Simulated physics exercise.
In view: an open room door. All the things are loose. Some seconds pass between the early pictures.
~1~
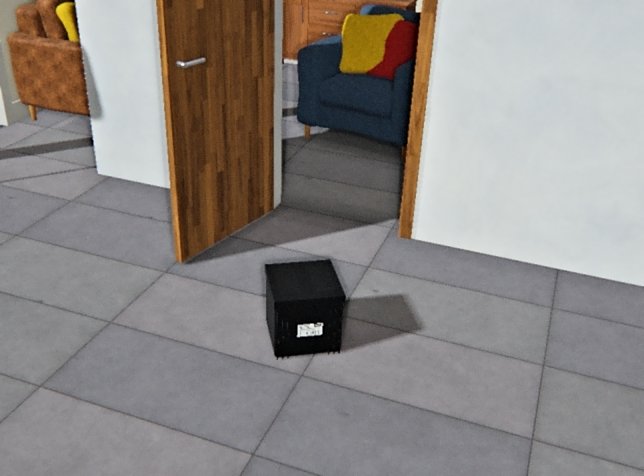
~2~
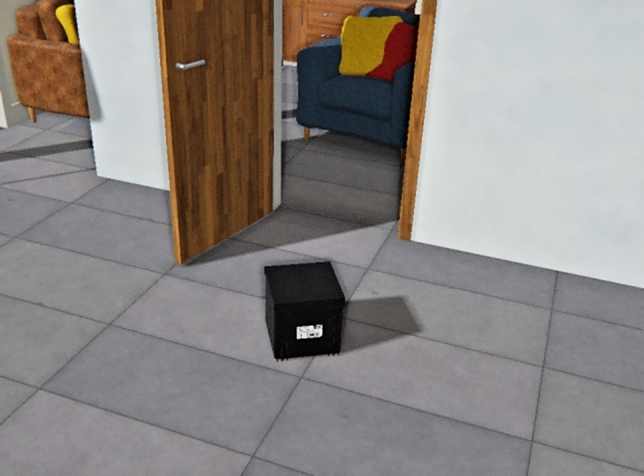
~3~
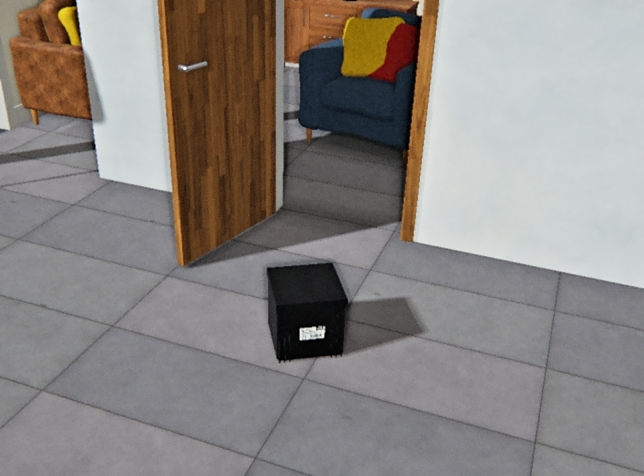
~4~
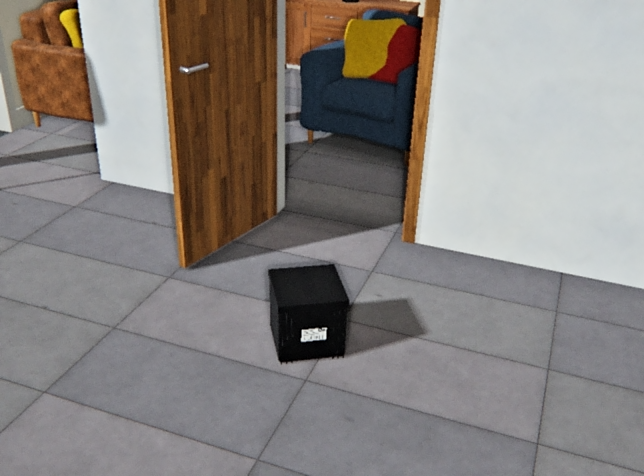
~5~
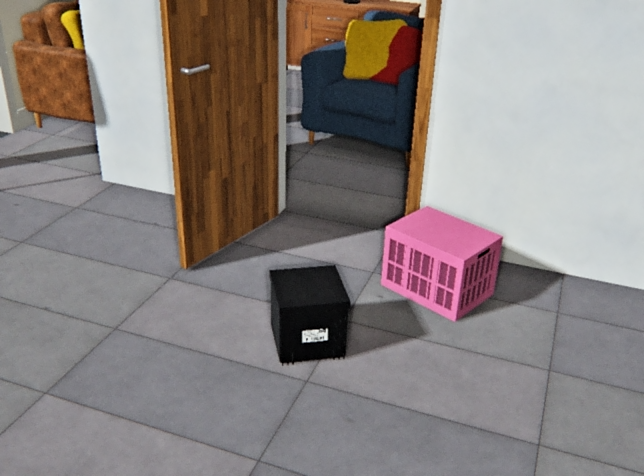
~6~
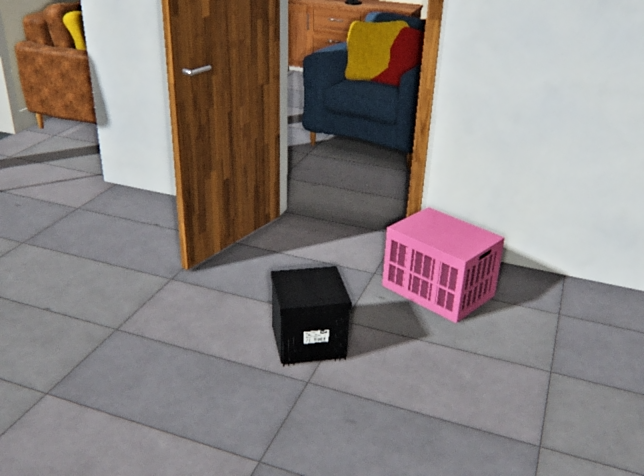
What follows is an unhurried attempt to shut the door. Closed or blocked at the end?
The door closes.
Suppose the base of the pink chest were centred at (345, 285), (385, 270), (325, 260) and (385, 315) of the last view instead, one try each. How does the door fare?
First, it is blocked; second, it stops short; third, it stops short; fourth, it closes.
Then, 0.70 s on from there, door at 80°.
Then, 1.20 s on from there, door at 45°.
Then, 1.60 s on from there, door at 12°.
In the end, door at 0°; both unmoved. At the end, from the last picture's camera, pink chest near (442, 262).
